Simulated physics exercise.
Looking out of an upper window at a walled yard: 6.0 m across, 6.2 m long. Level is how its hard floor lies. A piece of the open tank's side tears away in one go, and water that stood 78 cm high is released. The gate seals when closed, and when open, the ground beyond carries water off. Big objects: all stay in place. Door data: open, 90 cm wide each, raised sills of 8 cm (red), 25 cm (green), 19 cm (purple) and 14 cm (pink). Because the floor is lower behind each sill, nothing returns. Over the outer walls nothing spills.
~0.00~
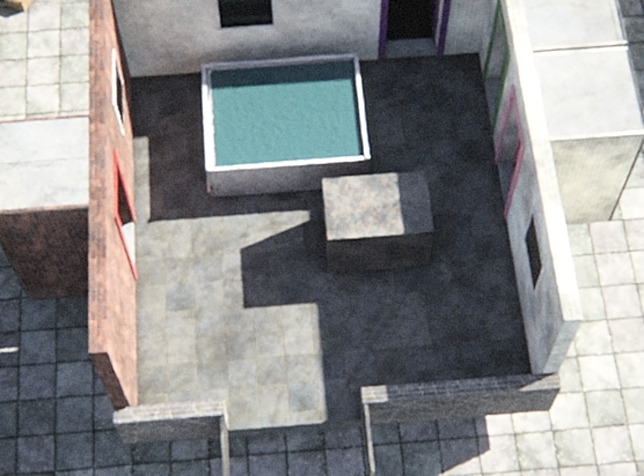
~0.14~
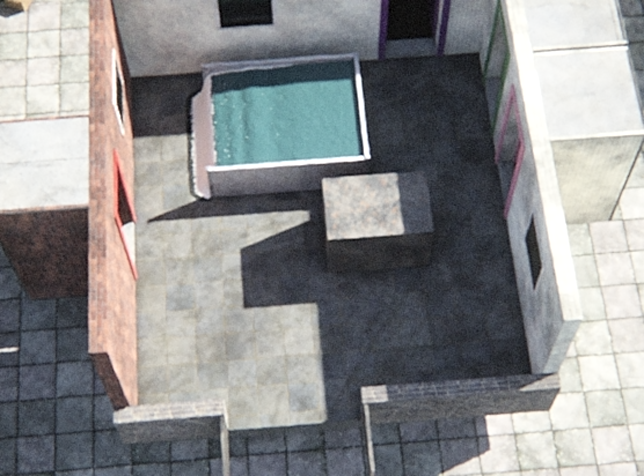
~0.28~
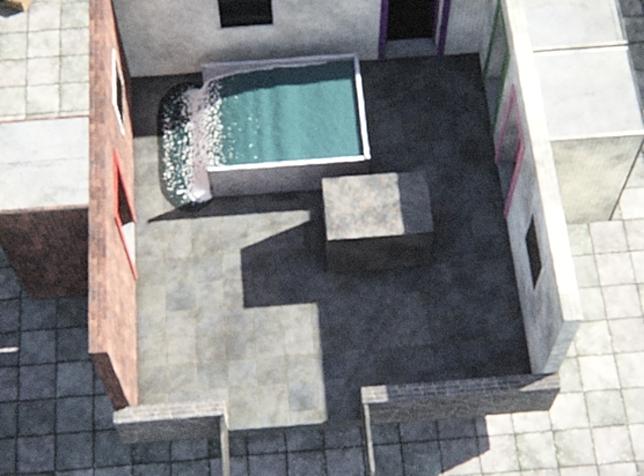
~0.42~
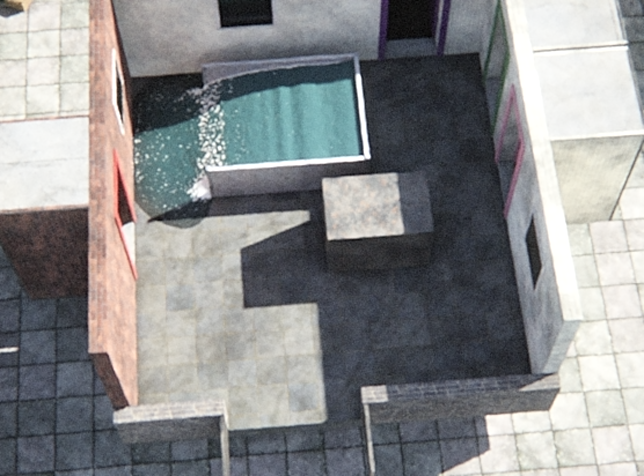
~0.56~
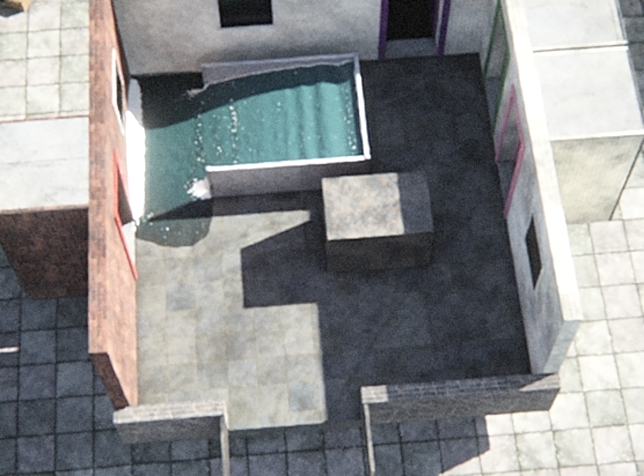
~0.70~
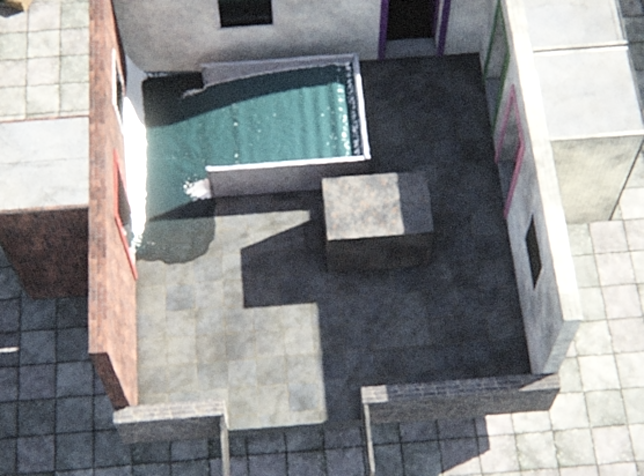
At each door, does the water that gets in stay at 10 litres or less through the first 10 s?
Taking them in turn: At the red door, no; at the green door, yes; at the purple door, yes; at the pink door, yes.
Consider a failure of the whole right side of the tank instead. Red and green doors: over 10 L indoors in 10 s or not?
Compared with the limit, red is higher and green is higher.
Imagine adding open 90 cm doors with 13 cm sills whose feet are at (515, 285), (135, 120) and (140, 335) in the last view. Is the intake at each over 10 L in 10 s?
Check each in turn: The first fails, the second succeeds, the third fails.
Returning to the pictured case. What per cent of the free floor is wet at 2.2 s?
35 %.
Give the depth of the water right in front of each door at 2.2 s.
Door by door in cm, red shows 20, green shows 0, purple shows 0, pink shows 0.
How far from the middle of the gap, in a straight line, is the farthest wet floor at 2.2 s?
5.0 m.
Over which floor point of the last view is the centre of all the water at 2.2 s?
About (214, 158).
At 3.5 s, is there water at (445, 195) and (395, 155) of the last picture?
I'd say spared, then spared.
After 1.4 s water covers 20 % of the floor and is deepest (68 cm) near (132, 80); red door 20 cm at the sill, 9 L in, green door not reached, purple door not reached, pink door not reached.
After 2.2 s water covers 35 % of the floor and is deepest (56 cm) near (132, 80); red door 20 cm at the sill, 48 L in, green door not reached, purple door not reached, pink door not reached.
After 3.5 s water covers 60 % of the floor and is deepest (42 cm) near (467, 56); red door 15 cm at the sill, 96 L in, green door 21 cm at the sill, 0 L in, purple door 13 cm at the sill, 0 L in, pink door not reached.
After 6.0 s water covers 90 % of the floor and is deepest (25 cm) near (532, 390); red door 8 cm at the sill, 121 L in, green door 10 cm at the sill, 1 L in, purple door 5 cm at the sill, 0 L in, pink door 4 cm at the sill, 0 L in.
After 10.0 s water covers 95 % of the floor and is deepest (14 cm) near (492, 145); red door 7 cm at the sill, 127 L in, green door 6 cm at the sill, 1 L in, purple door 5 cm at the sill, 0 L in, pink door 11 cm at the sill, 0 L in.
